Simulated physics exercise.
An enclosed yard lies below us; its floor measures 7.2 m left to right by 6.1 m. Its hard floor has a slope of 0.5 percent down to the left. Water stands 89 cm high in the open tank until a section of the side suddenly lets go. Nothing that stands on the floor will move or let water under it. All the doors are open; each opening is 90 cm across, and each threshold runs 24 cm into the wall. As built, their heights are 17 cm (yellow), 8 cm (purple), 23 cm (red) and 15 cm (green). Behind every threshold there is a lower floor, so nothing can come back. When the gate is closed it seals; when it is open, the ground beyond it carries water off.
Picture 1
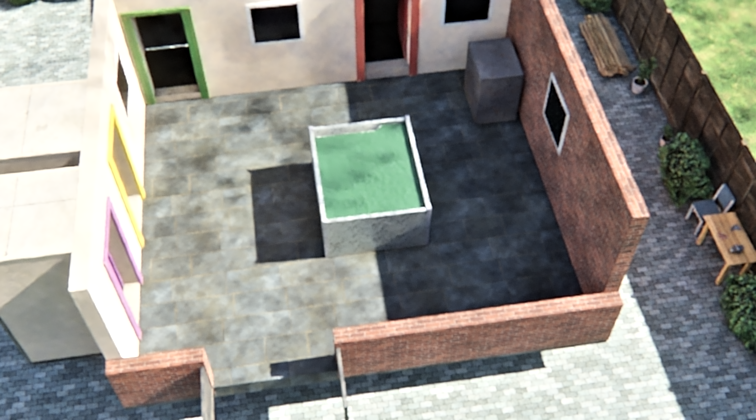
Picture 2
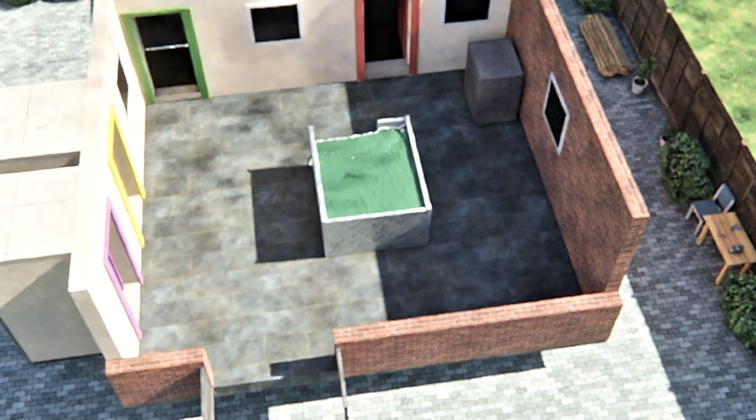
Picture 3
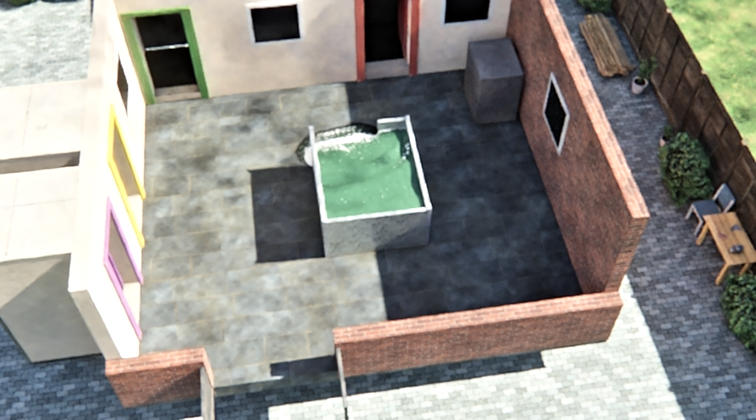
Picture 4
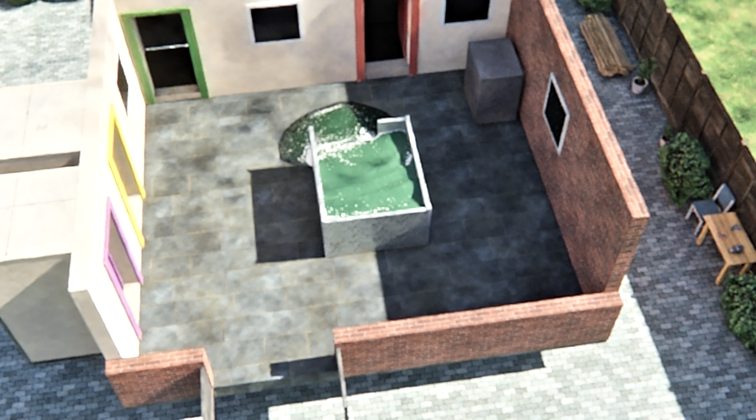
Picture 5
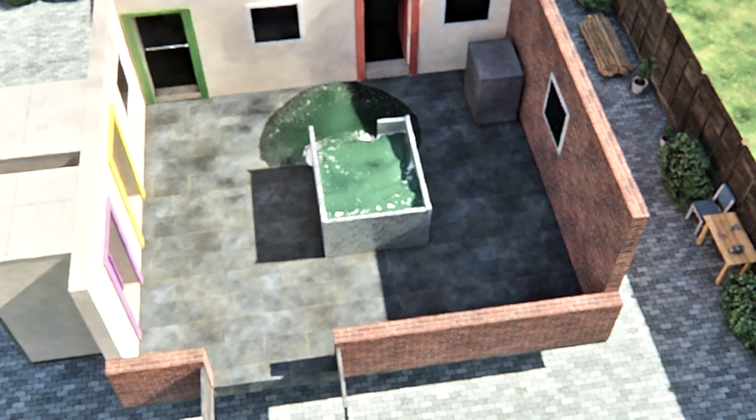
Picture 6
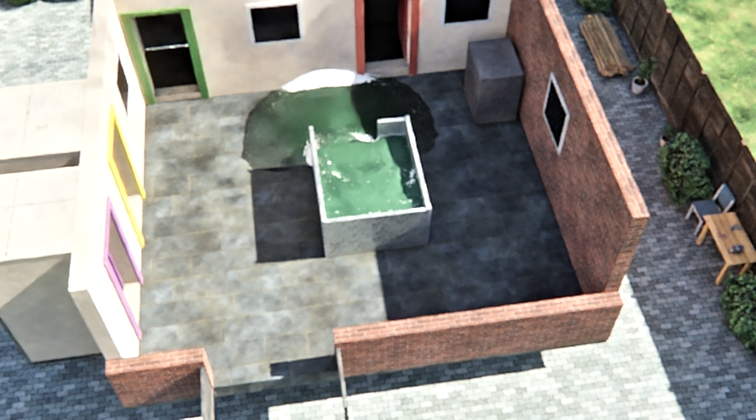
To begin with, an open tank of still green water stands in a walled yard with a dry floor. Water then pours through a gap on the tank's far side and spreads across the floor behind it in a widening, rounded sheet, reaching the back wall and the red door.
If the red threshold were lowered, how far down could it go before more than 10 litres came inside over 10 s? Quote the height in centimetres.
Down to about 30 cm.
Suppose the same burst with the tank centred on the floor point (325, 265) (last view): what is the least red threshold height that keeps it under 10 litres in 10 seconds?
Roughly 16 cm is needed.
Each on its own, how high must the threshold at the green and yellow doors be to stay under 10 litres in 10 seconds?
Roughly 27 cm for the green door and roughly 6.0 cm for the yellow door.
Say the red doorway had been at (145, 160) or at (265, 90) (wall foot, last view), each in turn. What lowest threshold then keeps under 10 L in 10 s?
Roughly 21 cm for the first and 32 cm for the second.
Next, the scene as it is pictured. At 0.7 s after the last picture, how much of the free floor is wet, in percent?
About 20 per cent.
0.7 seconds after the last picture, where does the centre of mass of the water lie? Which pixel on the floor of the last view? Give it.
Centre of the water: Approx. (349, 165) px.
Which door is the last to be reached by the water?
Last comes the purple one.
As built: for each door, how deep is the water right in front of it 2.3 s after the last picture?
At the yellow door the depth is 7 cm, at purple 0 cm, at red 21 cm and at green 20 cm.
Then, 0.7 s after the last picture water covers 20 % of the floor, deepest (48 cm) near (328, 89); 32 cm at the red door, 7 litres in over its 23 cm threshold.
Then, 2.3 s after the last picture water covers 40 % of the floor, deepest (38 cm) near (460, 74); 21 cm at the red door, 38 litres in over its 23 cm threshold.
Then, 9.3 s after the last picture water covers 95 % of the floor, deepest (12 cm) near (348, 276); 6 cm at the red door, 39 litres in over its 23 cm threshold.
At the red door as built, the water peaked near 33 cm, 0.9 s after the last picture.
Run again over the same 10 s with other heights there, 23 litres in over 26 cm, 2 litres over 35 cm. The limit of 10 litres is kept from about 30 cm up.
